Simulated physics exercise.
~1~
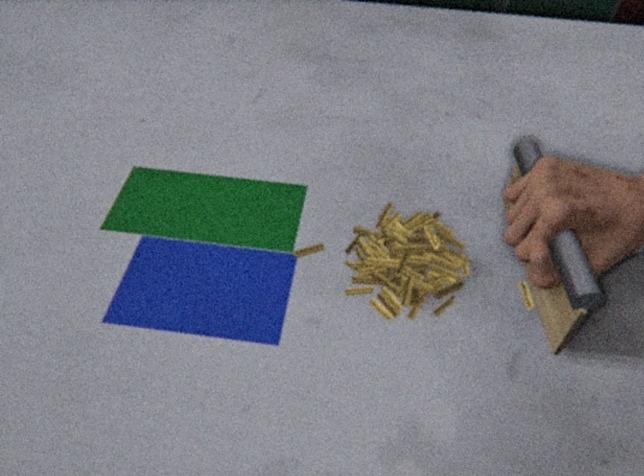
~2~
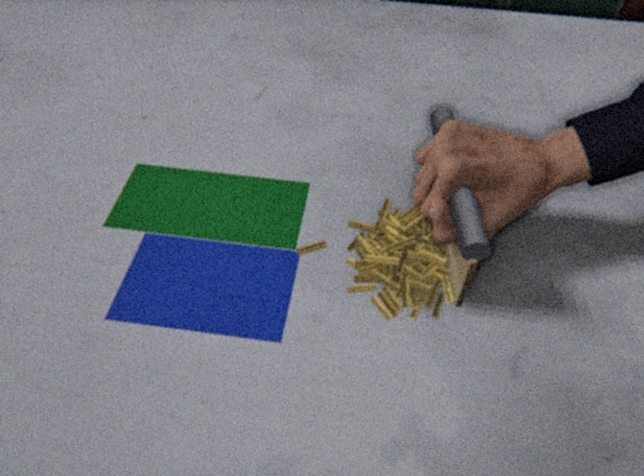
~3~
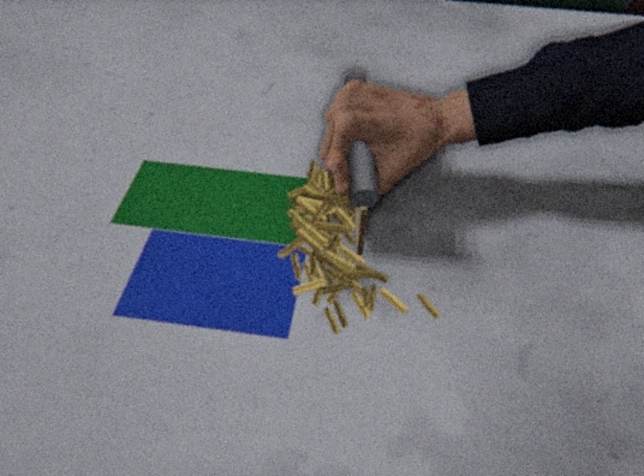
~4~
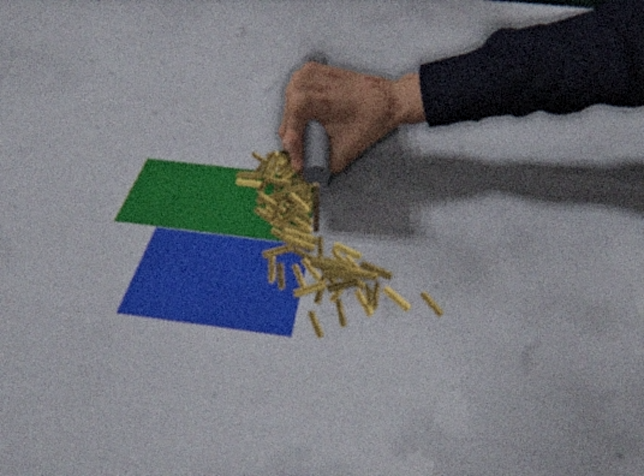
A hand gripping a gray-handled scraper pushed a heap of dry pasta pieces left across a pale surface toward green and blue mats, and it ended with many pieces on the green, a few on the blue, and others strewn outside.
